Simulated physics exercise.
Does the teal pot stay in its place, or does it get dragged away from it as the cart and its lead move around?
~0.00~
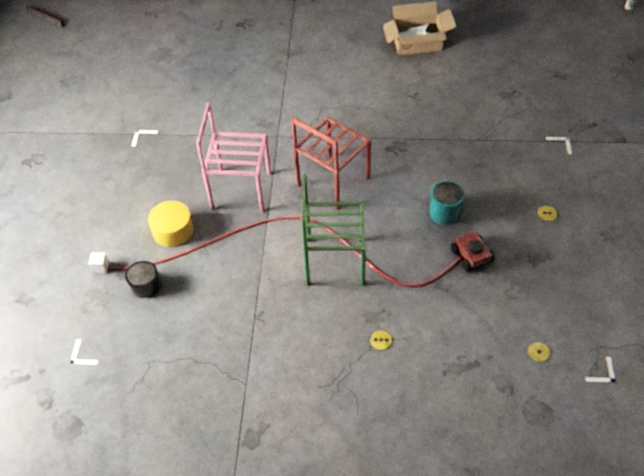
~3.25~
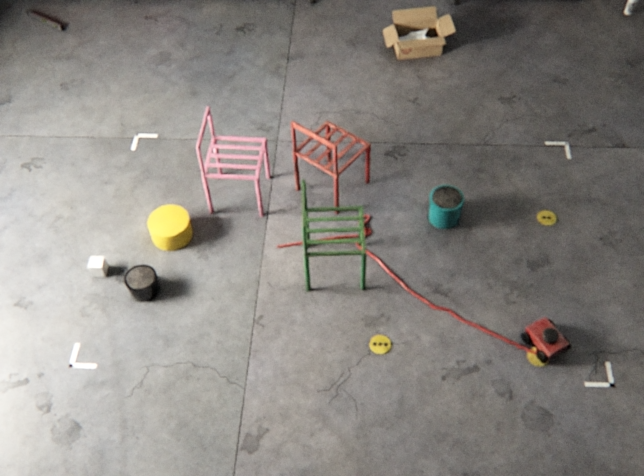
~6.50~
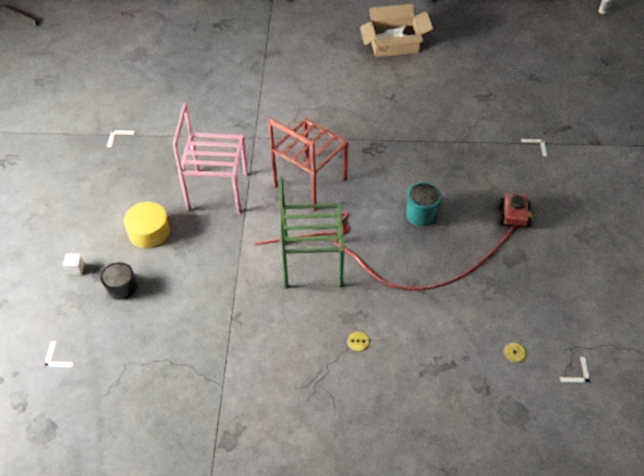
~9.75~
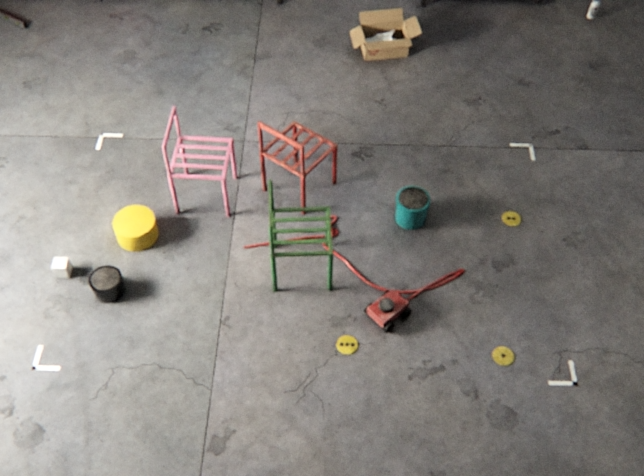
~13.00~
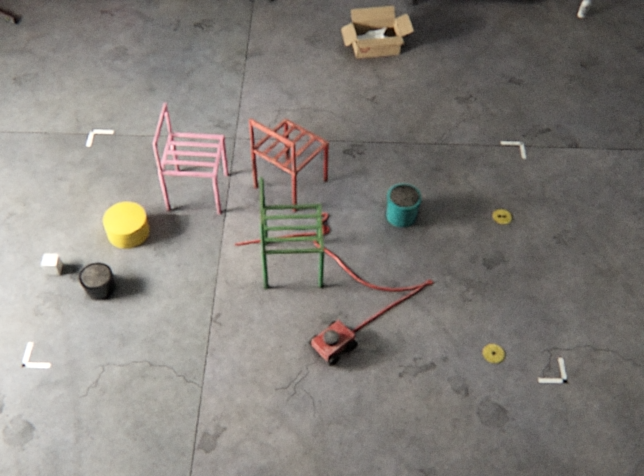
The teal pot stays in its place. The cart and its red lead move around nearby, but the pot is still standing on the same spot at the end.
